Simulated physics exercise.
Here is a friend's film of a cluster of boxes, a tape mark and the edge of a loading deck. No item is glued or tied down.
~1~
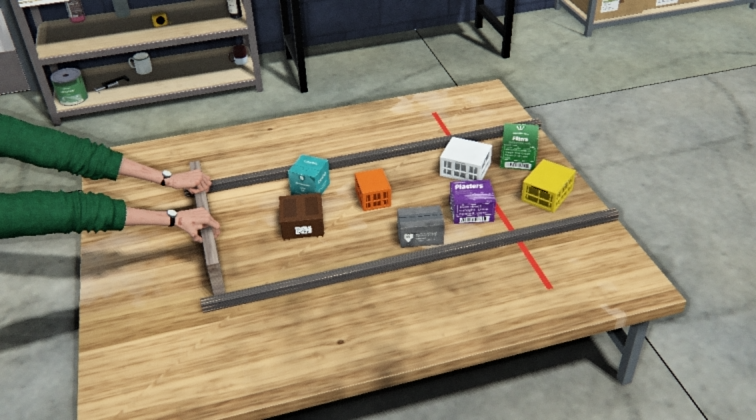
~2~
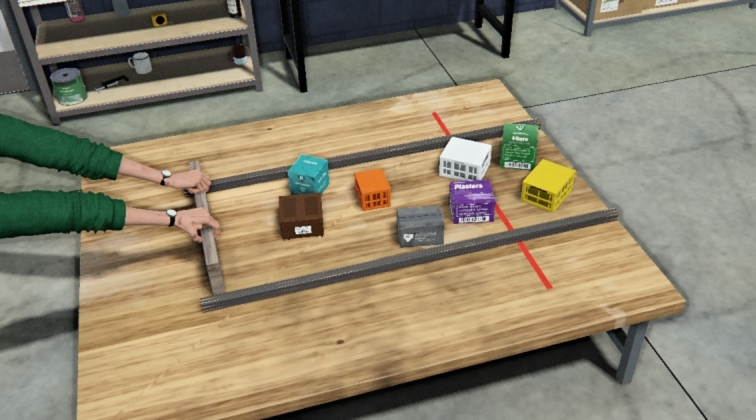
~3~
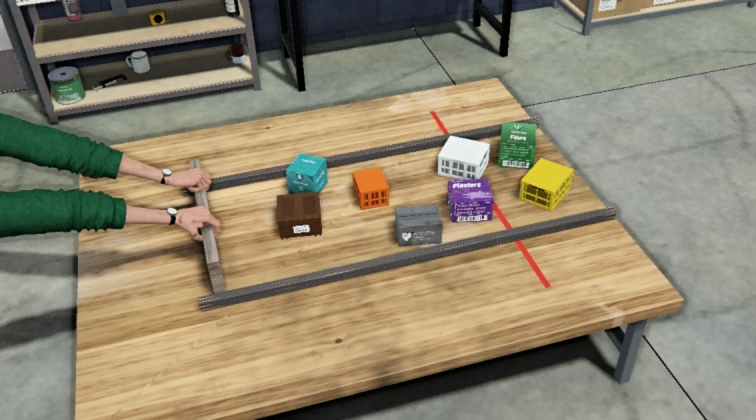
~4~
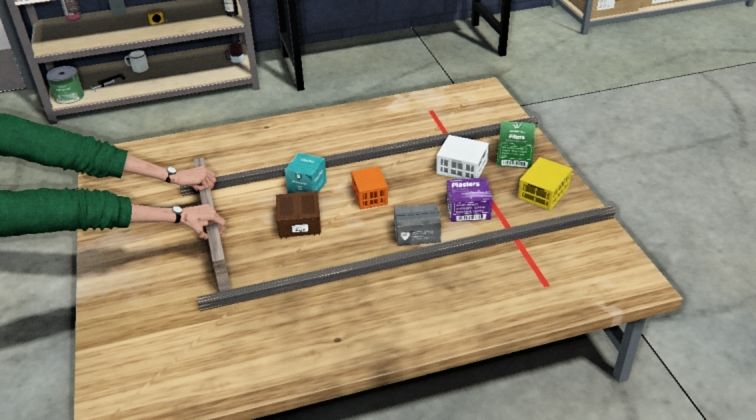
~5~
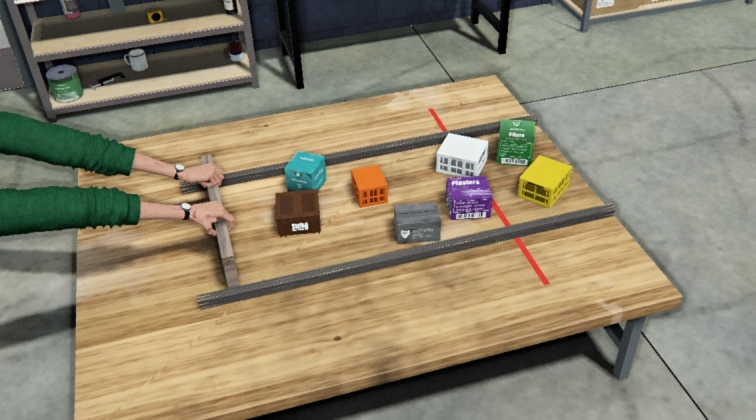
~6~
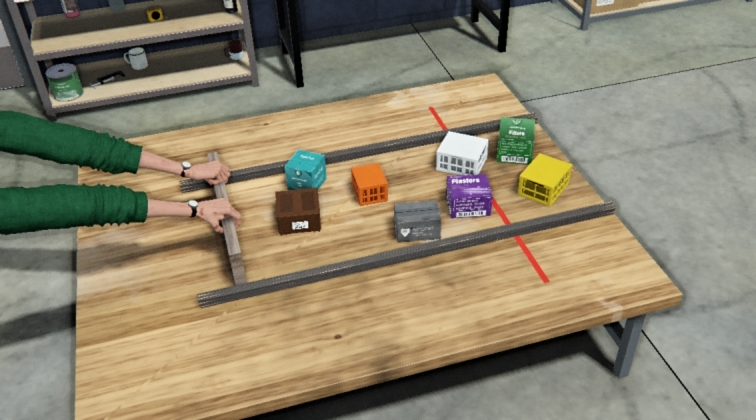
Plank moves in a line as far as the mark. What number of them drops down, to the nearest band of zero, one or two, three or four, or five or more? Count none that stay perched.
Nearest band: One or two.
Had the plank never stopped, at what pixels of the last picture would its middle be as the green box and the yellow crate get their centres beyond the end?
Middle approx. at (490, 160), then approx. at (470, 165).
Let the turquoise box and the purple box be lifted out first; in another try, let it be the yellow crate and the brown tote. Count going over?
First 0, then 0.
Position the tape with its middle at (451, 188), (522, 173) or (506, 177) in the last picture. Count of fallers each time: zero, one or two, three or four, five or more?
Not one; three to four; 1 or 2.
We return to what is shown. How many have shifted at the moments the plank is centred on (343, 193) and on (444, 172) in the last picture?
One spot: 3. Other spot: 8.
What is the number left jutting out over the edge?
Tally: 1.
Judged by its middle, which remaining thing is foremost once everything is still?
It is the green box.
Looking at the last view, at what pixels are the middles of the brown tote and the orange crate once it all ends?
The brown tote at (505, 177), the orange crate at (493, 155).
Soon after, none off yet; yellow crate at rest near (545, 180); green box at rest near (516, 141); white crate at rest near (462, 155).
After that, none off yet; yellow crate displaced a little near (549, 179); green box displaced a little near (528, 140); white crate displaced about its own width near (487, 141).
In the end, the number that fall off is one or two; gone, yellow crate.
